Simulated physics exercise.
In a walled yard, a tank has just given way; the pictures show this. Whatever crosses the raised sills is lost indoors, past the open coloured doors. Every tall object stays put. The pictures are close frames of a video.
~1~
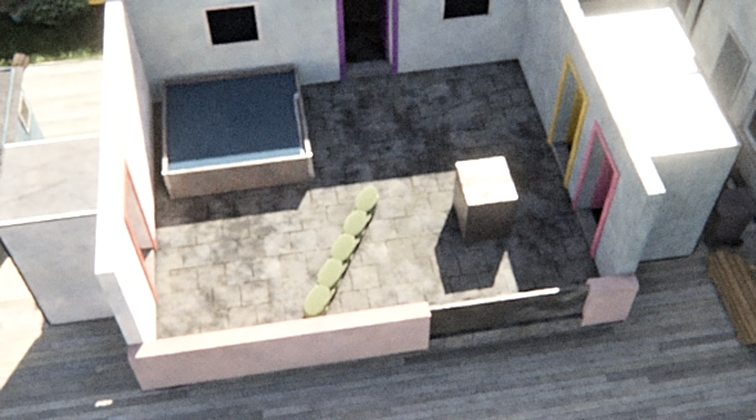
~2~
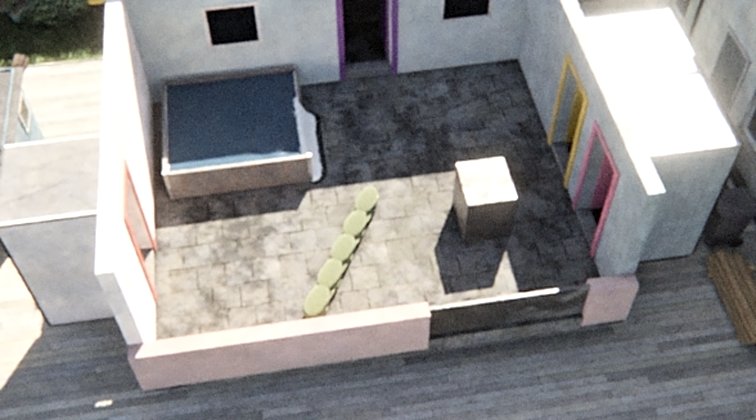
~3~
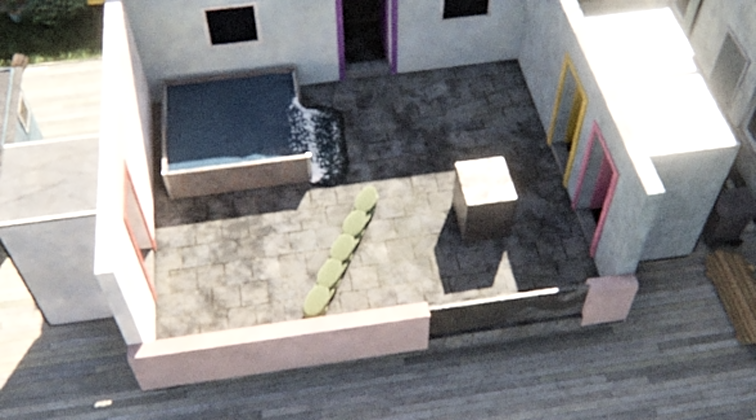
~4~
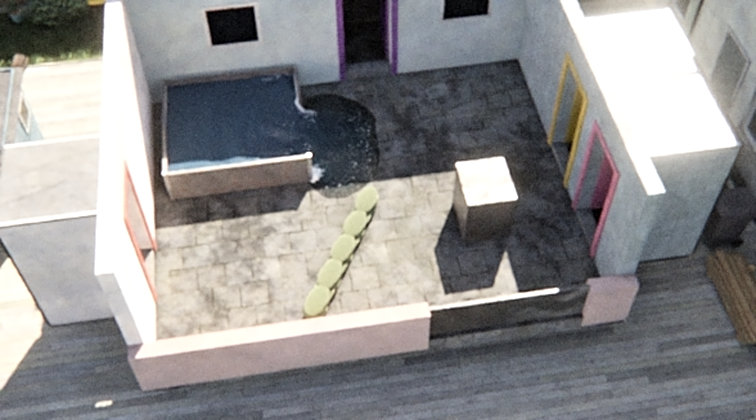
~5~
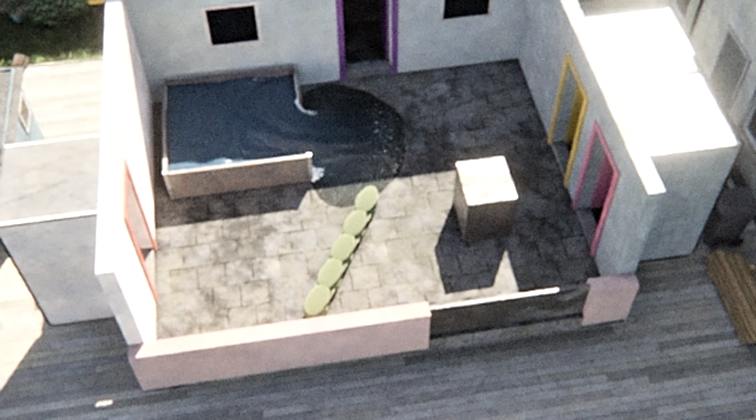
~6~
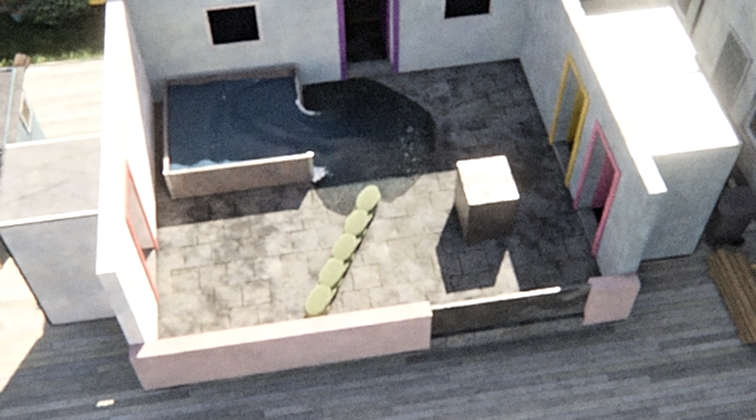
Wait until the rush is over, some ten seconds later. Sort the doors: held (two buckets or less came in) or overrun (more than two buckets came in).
Sorted: Yellow door overrun, red door held, purple door held, pink door overrun.
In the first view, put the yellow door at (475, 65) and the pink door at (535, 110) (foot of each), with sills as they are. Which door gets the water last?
It would be the red door, I think.
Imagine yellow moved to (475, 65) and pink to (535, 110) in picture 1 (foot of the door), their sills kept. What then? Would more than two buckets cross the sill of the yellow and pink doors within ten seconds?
In short: The yellow one goes over; the pink one floods.
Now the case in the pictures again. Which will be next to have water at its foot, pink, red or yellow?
I choose the door marked yellow.
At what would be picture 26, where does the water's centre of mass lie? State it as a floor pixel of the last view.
It is near (360, 146).
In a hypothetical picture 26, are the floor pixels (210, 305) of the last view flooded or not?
Call it spared.
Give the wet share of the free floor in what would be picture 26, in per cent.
Roughly 55 percent.
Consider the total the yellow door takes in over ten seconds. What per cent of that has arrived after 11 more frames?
My estimate is close to 5 per cent.
A moment on, water covers 35 % of the floor; the yellow door not reached, the red door not reached, the purple door wet at the sill, nothing in, the pink door not reached.
Next, water covers 45 % of the floor; the yellow door under two buckets in, the red door not reached, the purple door wet at the sill, nothing in, the pink door not reached.
Then, water covers 55 % of the floor; the yellow door far over two buckets in, the red door not reached, the purple door wet at the sill, nothing in, the pink door under two buckets in.
Later, water covers 65 % of the floor; the yellow door far over two buckets in, the red door wet at the sill, nothing in, the purple door wet at the sill, nothing in, the pink door under two buckets in.
In the end, water covers 90 % of the floor; the yellow door far over two buckets in, the red door wet at the sill, nothing in, the purple door wet at the sill, nothing in, the pink door over two buckets in.
